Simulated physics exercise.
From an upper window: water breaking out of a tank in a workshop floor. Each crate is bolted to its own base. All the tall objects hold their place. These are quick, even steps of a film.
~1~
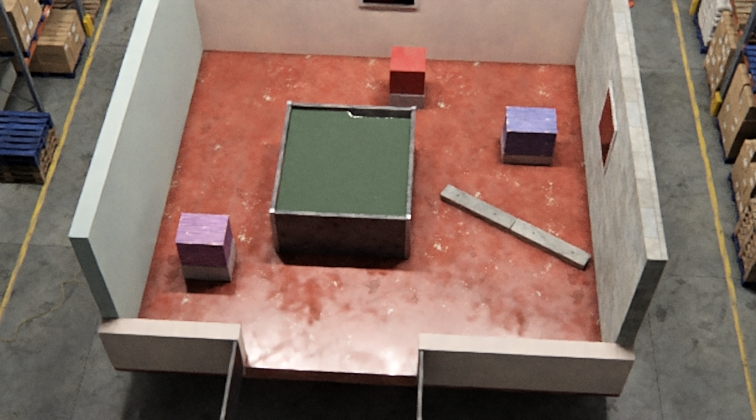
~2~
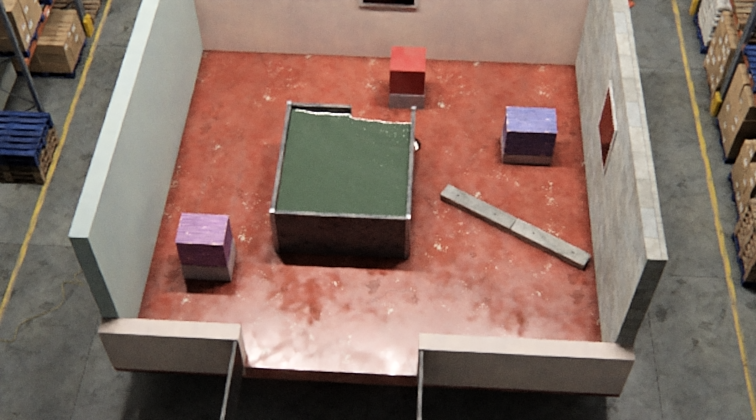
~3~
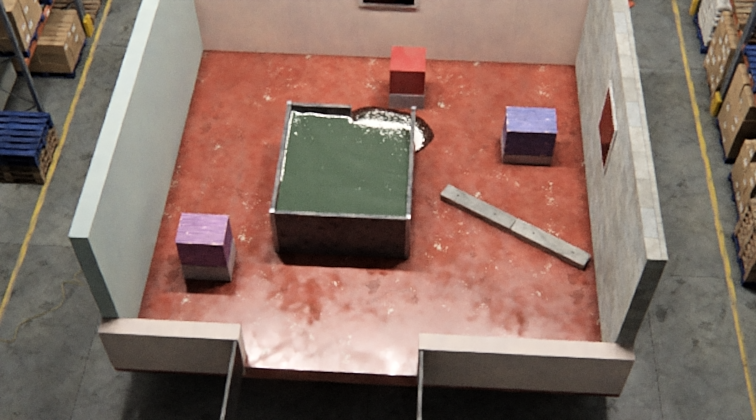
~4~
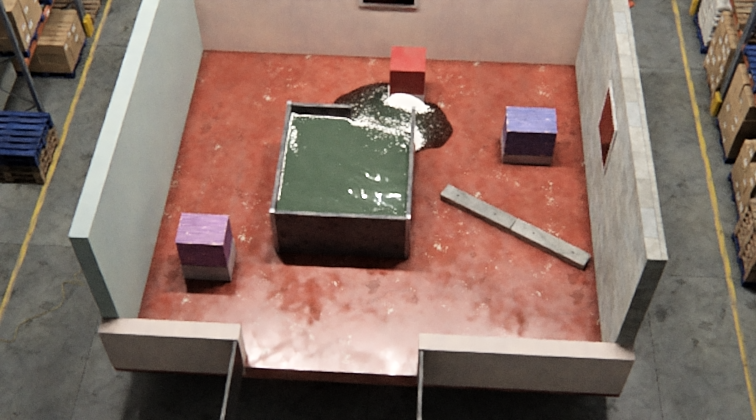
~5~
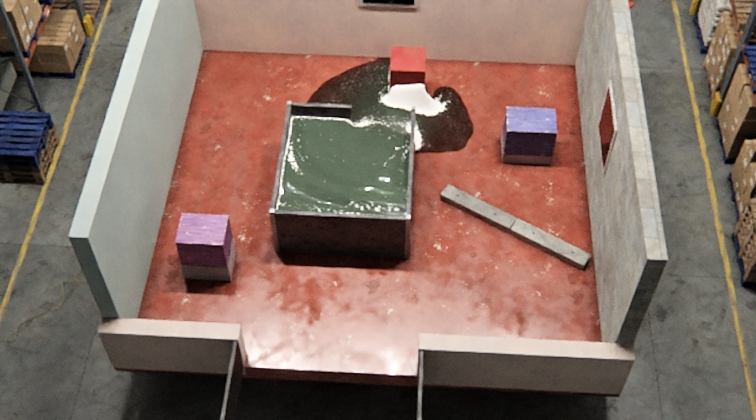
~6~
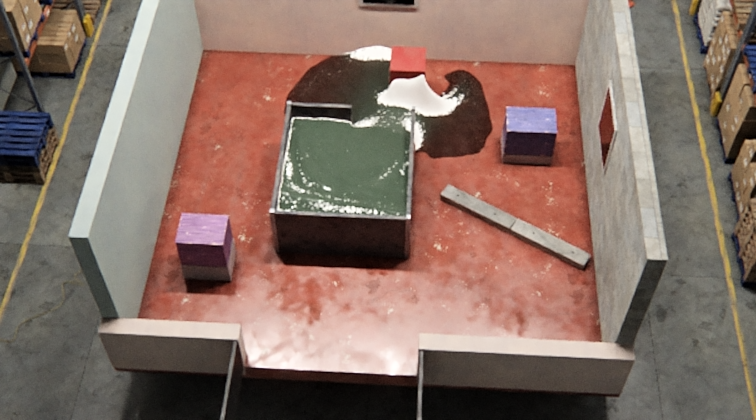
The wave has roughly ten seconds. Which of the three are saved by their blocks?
One by one: The purple crate escapes dry; the red crate is wetted; the blue crate is wetted.
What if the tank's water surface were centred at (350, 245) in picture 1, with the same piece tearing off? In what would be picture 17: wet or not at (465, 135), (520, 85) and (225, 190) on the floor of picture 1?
In that order: Under water, awash, free of water.
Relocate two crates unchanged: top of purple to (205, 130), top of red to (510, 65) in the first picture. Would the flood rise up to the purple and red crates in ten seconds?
One by one: The purple crate escapes it, the red crate stays dry.
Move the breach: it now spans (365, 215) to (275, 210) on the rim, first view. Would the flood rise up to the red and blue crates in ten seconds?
In short: The red one is safe; the blue one is safe.
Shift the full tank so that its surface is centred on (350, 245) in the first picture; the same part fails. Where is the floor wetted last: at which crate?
It is the crate marked purple.
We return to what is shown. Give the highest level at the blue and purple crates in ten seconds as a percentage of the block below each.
About 140 and 50 per cent.
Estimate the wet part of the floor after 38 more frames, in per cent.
I make it 80 per cent.
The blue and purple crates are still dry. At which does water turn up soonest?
The blue one.
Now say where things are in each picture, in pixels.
Still water in the water tank at (346, 162), in the first frame.
The front is at (417, 148), out from the gap on the water tank's far side, in the second frame.
The front is at a hidden place, out from the gap on the water tank's far side, in the third frame.
Water pours out on the water tank's far side and has run to (378, 87), in the fourth frame.
Water pours out on the water tank's far side and has run to a hidden place, in the fifth frame.
The front is at (341, 56), out from the gap on the water tank's far side, in the sixth frame.
A moment on, water covers 25 % of the floor; the purple crate not reached, the red crate water round its plinth, the blue crate water round its plinth.
Next, water covers 35 % of the floor; the purple crate not reached, the red crate water round its plinth, the blue crate water round its plinth.
Then, water covers 50 % of the floor; the purple crate water round its plinth, the red crate water round its plinth, the blue crate water round its plinth.
Later, water covers 80 % of the floor; the purple crate water round its plinth, the red crate water round its plinth, the blue crate water round its plinth.
In the end, water covers 95 % of the floor; the purple crate stayed above the water, the red crate was topped, the blue crate was topped.
